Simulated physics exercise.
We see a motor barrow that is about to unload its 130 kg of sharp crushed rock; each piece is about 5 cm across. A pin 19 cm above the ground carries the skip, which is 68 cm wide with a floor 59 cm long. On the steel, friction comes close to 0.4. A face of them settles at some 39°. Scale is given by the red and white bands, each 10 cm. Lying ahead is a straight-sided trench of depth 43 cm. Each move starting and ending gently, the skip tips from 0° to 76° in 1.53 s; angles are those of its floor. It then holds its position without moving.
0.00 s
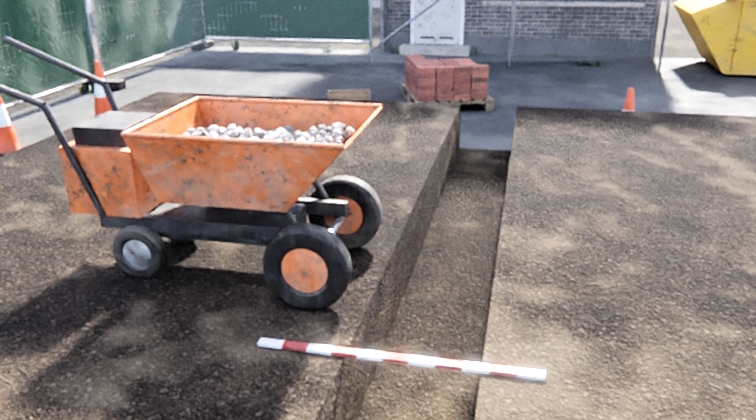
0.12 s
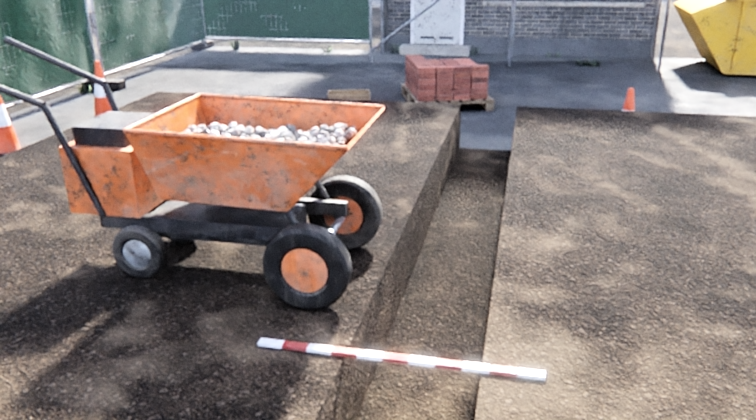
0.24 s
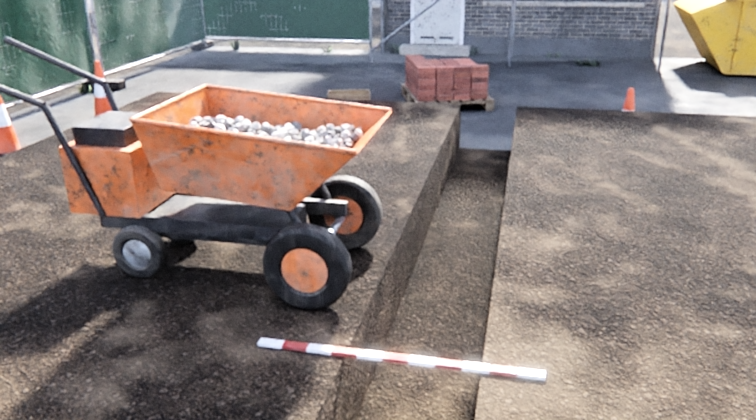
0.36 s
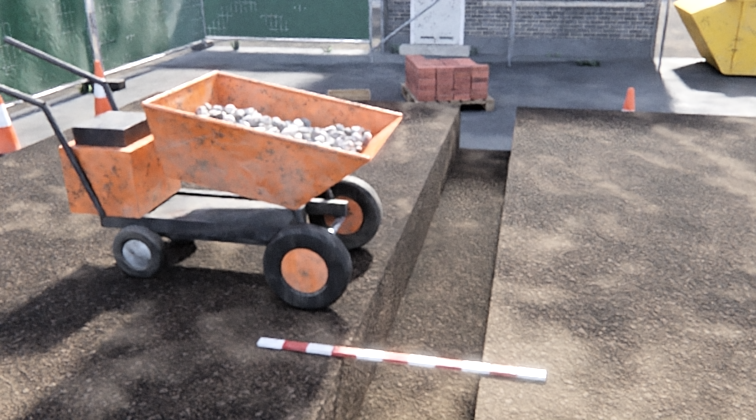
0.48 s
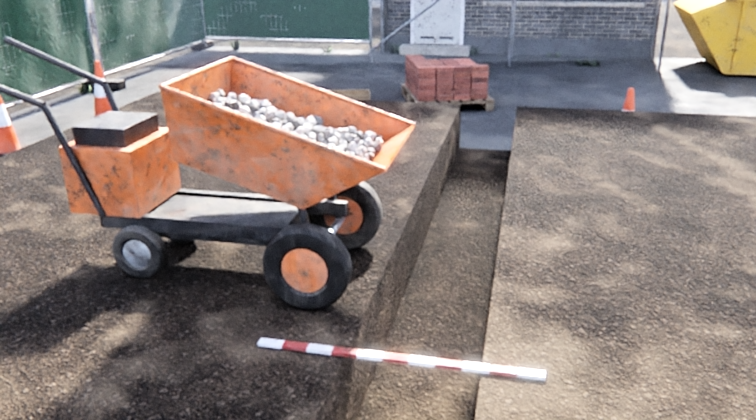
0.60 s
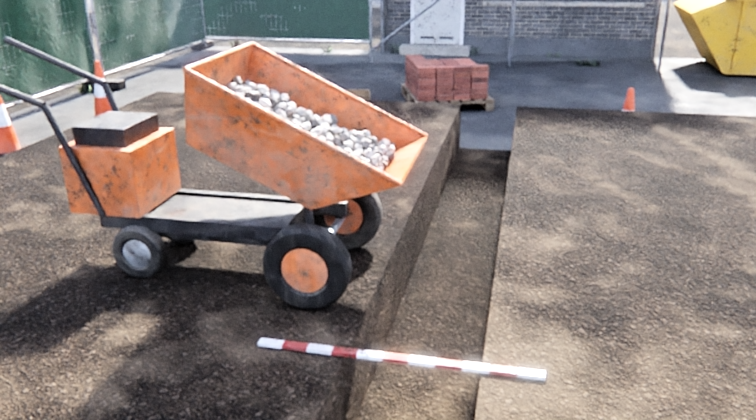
On a building site, an orange motor barrow's skip of stones tilts steadily toward a trench.
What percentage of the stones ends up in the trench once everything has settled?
About 69 per cent.
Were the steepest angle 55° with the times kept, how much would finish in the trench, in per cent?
Expect roughly 10 per cent.
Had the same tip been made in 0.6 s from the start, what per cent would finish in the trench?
Then some 40 per cent would.
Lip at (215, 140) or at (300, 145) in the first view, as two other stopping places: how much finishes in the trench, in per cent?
Around 60 and then 100 percent.
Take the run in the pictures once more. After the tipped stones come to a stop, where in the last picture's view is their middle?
The middle should be near (473, 349).
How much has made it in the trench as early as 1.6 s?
Close to 30 per cent has got there by then.
After 1.1 s the floor is at 64°; 100 % in the skip; the foremost stones are at (442, 230).
After 1.6 s the floor is at 76°; 56 % in the skip, 29 % in the trench, 16 % past the trench; the foremost stones are at (540, 284).
After 2.0 s the floor is at 76°; 15 % in the skip, 53 % in the trench, 32 % past the trench; the foremost stones are at (625, 304).
After 3.9 s the floor is at 76°; 0 % in the skip, 69 % in the trench, 31 % past the trench; the foremost stones are at (645, 309).
